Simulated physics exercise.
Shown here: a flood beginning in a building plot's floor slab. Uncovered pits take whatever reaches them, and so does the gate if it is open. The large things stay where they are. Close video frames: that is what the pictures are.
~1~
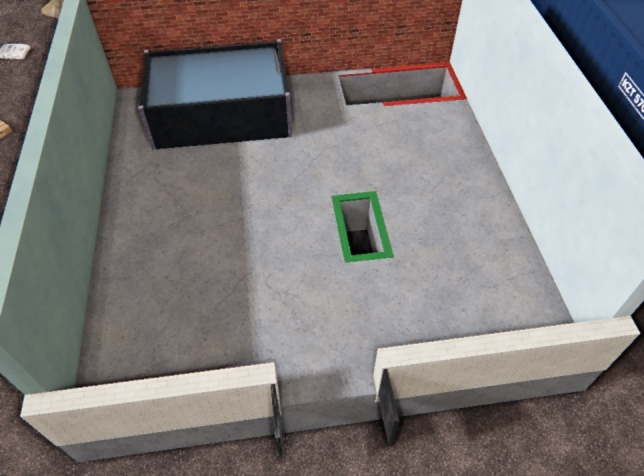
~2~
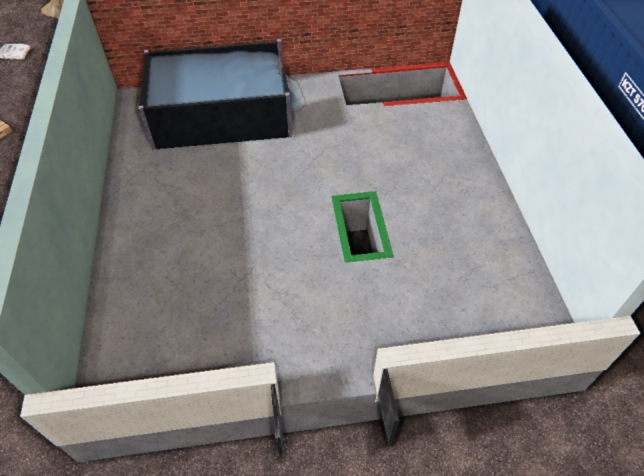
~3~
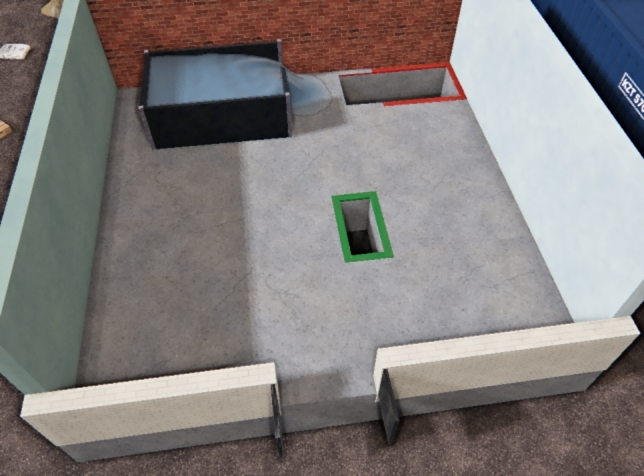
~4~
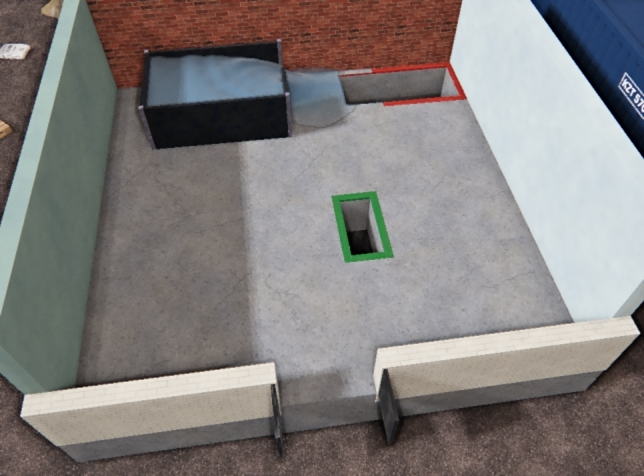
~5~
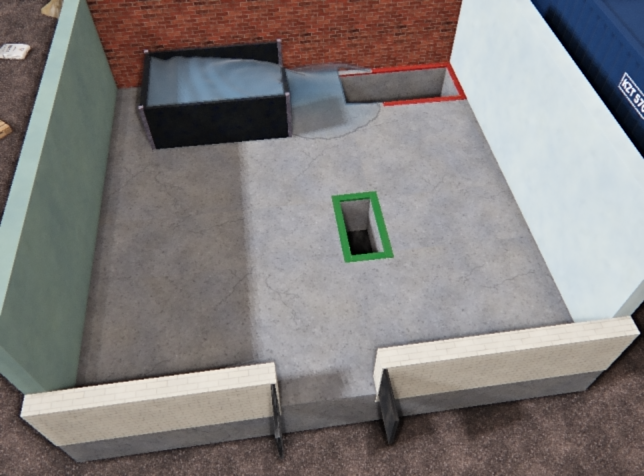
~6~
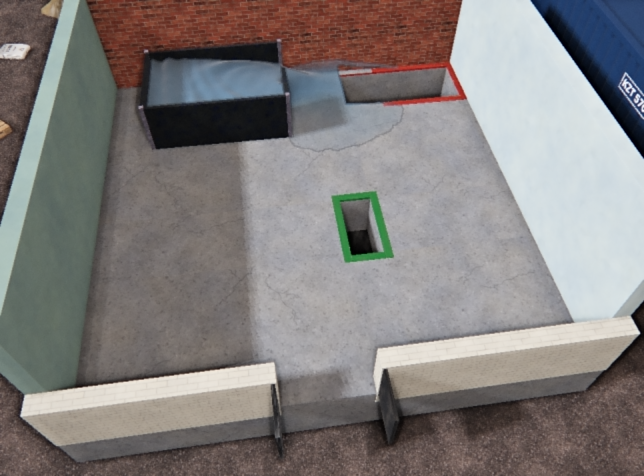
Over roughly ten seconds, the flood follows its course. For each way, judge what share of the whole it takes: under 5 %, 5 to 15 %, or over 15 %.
Shares: The gate takes under 5 %; the red pit takes over 15 %; the green pit takes under 5 %.
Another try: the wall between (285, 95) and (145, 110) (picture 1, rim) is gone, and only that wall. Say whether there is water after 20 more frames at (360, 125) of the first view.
Lab note: Point logged as parched.
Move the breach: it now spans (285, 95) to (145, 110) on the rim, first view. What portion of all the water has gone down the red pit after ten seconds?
Red: About 10 %.
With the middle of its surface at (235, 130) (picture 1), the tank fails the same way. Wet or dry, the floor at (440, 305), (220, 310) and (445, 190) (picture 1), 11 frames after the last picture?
In order: Unflooded, then unflooded, then inundated.
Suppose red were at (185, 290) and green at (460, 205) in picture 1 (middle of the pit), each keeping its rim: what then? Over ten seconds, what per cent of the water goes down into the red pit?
Out of a hundred parts, 8 go to red.
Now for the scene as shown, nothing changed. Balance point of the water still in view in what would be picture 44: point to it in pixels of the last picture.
I'd say near (278, 129).
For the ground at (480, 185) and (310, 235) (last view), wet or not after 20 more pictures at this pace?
First spot swamped; second spot spared.
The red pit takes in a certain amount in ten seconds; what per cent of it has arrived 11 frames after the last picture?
It would be roughly 40 percent of the ten-second total.
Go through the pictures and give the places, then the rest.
The first picture shows still water in the tank at (215, 77).
In the second picture, water pours out at (281, 80) and has run to (291, 81).
In the third picture, the front is at (327, 100), out from the gap at (281, 83).
In the fourth picture, water pours out at (282, 84) and has run to (351, 106).
In the fifth picture, the front is at (366, 70), out from the gap at (282, 84).
In the sixth picture, the front is at (395, 67), out from the gap at (281, 84).
A moment on, water covers 15 % of the floor; the gate 0 %, the red pit 16 %, the green pit 0 %.
Next, water covers 20 % of the floor; the gate 0 %, the red pit 30 %, the green pit 0 %.
Then, water covers 20 % of the floor; the gate 0 %, the red pit 44 %, the green pit 0 %.
Later, water covers 25 % of the floor; the gate 0 %, the red pit 60 %, the green pit 0 %.
In the end, water covers 30 % of the floor; the gate 0 %, the red pit 73 %, the green pit 0 %.
